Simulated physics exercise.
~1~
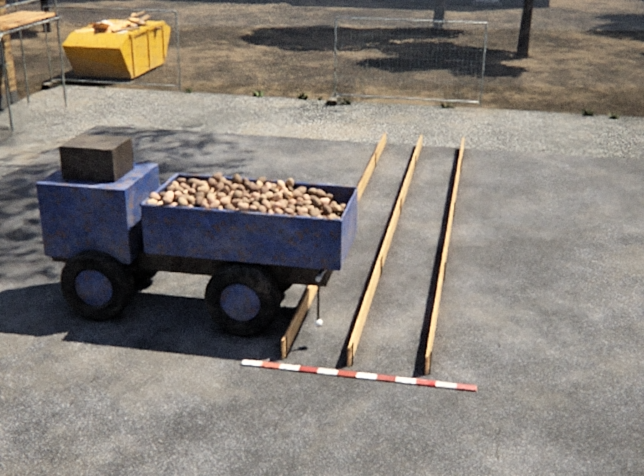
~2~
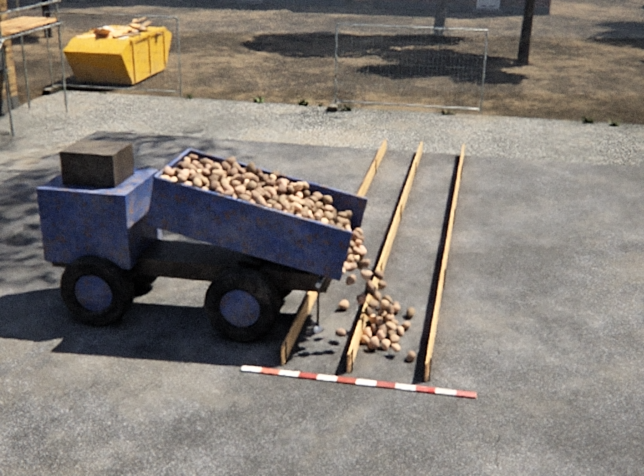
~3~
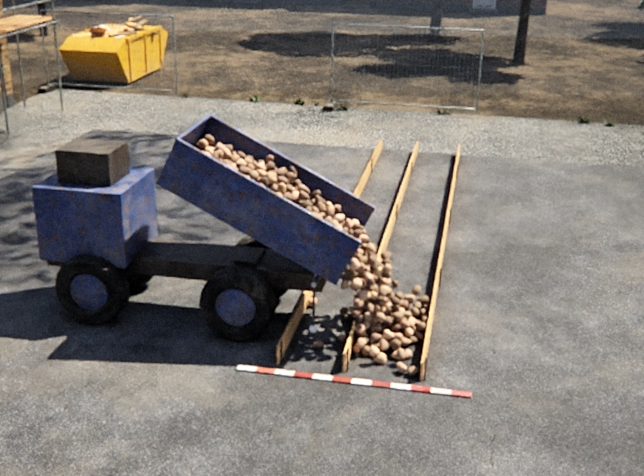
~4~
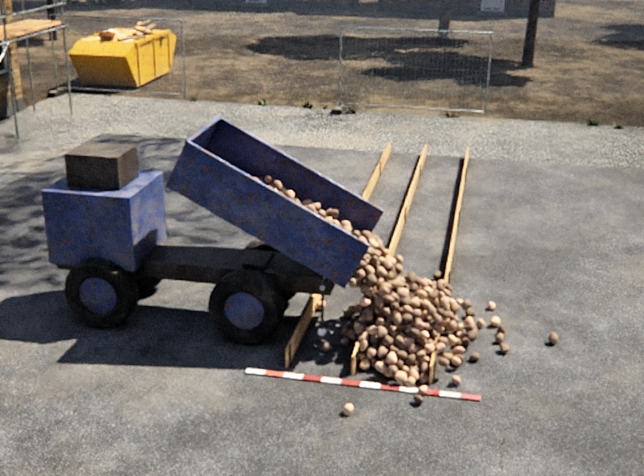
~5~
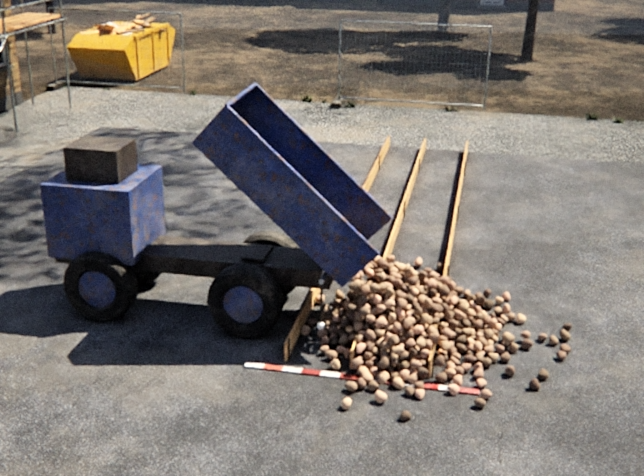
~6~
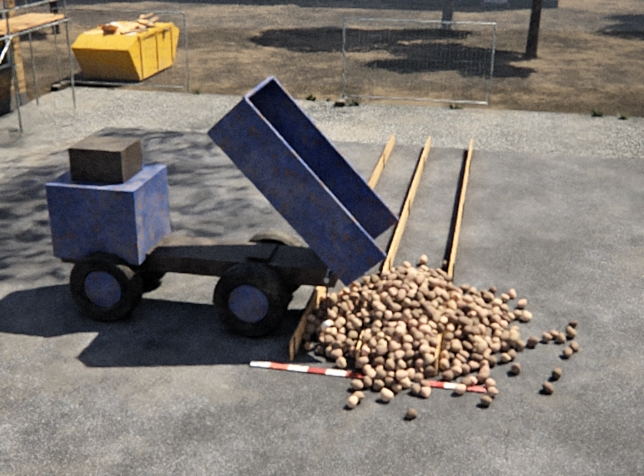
At first, a blue toy-like truck stands on grey pavement, its level bed heaped with brown stones beside three wooden boards and a red and white striped rod. The bed begins to tip, and stones spill from its right end between the boards. As it tilts more steeply, the pile swells, mostly in the far bay, and some stones roll beyond the last board. The bed then empties as the remaining stones slide out. Finally, it stays steeply raised above a broad mound that buries the near ends of the boards, with stray stones scattered to the right.
